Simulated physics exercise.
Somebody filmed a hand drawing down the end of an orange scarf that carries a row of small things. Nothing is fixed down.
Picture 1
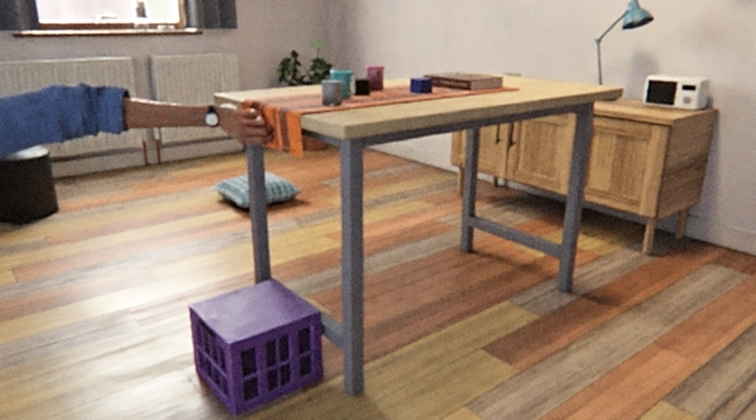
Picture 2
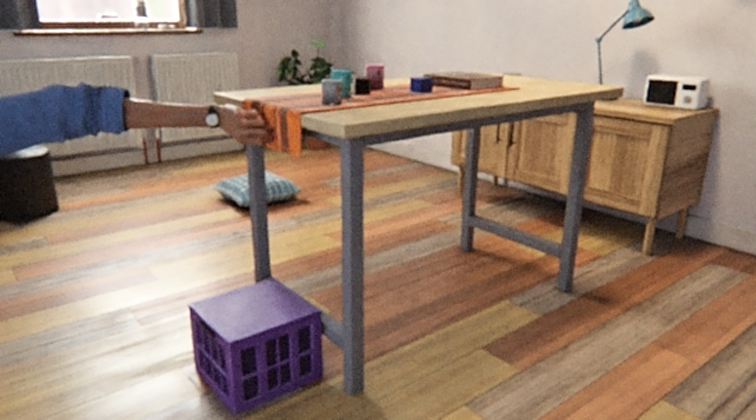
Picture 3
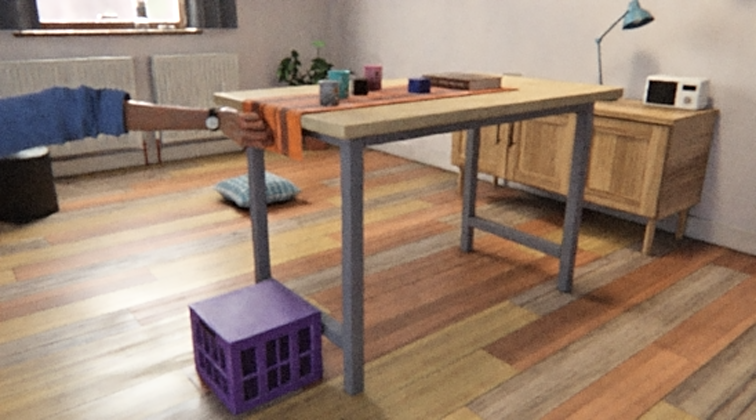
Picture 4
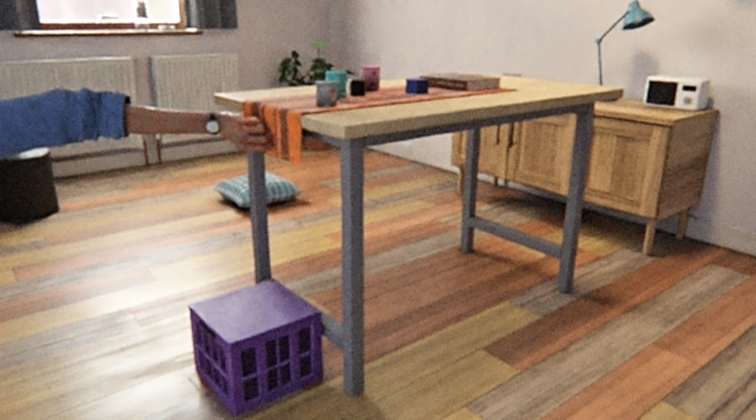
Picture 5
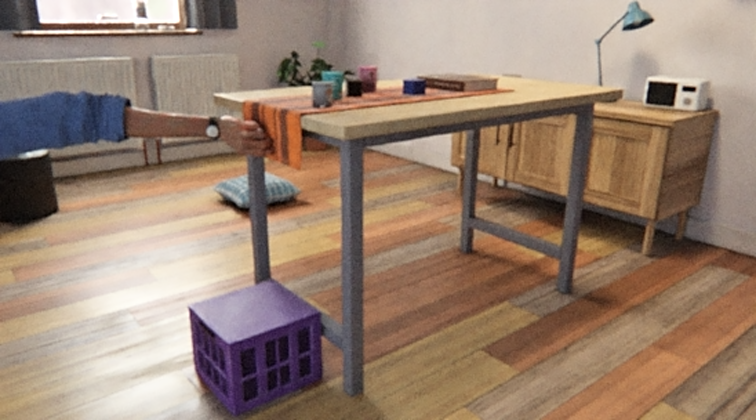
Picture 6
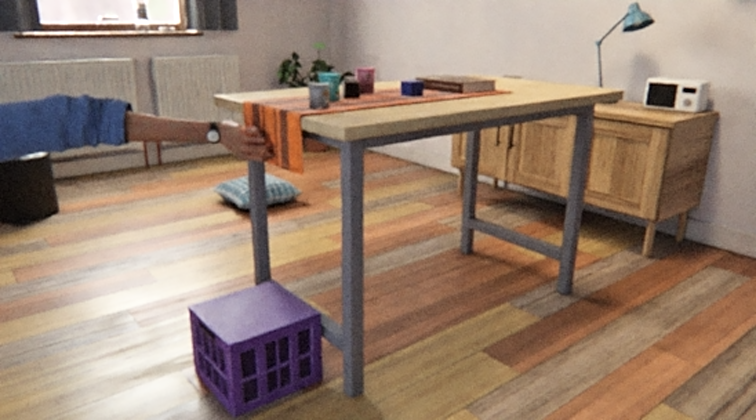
The clip opens on a hand gripping the end of an orange scarf on a wooden table, with small cans, a grey pot and cubes resting on it above a purple crate. The hand draws the hanging end slightly lower, and the small things shift a little to the left together.
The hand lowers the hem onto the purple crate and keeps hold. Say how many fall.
The desk loses four.
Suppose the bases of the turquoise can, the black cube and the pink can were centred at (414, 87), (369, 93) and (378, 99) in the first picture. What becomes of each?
The turquoise can does not fall; the black cube comes down; the pink can is carried off.
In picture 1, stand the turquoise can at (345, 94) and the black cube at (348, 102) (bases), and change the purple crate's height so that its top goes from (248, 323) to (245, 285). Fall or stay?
The turquoise can is carried off, the black cube is carried off.
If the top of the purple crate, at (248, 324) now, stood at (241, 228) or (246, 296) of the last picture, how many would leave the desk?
Over the edge go 1 and 3.
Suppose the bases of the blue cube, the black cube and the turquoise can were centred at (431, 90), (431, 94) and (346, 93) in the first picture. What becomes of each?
The blue cube keeps its place on top; the black cube stays on; the turquoise can comes down.
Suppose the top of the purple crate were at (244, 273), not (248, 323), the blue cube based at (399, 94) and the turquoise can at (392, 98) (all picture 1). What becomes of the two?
The blue cube does not fall, the turquoise can does not fall.
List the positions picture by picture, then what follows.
In the first frame, hem (302, 157); grey pot (331, 81); turquoise can (341, 71); black cube (361, 78); pink can (375, 66); blue cube (421, 78); top of the crate (248, 323).
In the second frame, hem (301, 157); grey pot (331, 80).
In the third frame, hem (303, 160); turquoise can (339, 71).
In the fourth frame, hem (302, 165); black cube (357, 79); top of the crate (248, 323).
In the fifth frame, hem (301, 169); pink can (367, 67).
In the sixth frame, hem (303, 175); grey pot (319, 84); turquoise can (329, 74); black cube (351, 81); pink can (365, 68); blue cube (412, 81).
A little later, hem near (273, 219); grey pot gone.
Next, hem near (274, 280); grey pot, turquoise can and black cube gone.
When it is over, hem on the crate; grey pot, turquoise can, black cube and pink can gone. The count of fallen things is four.
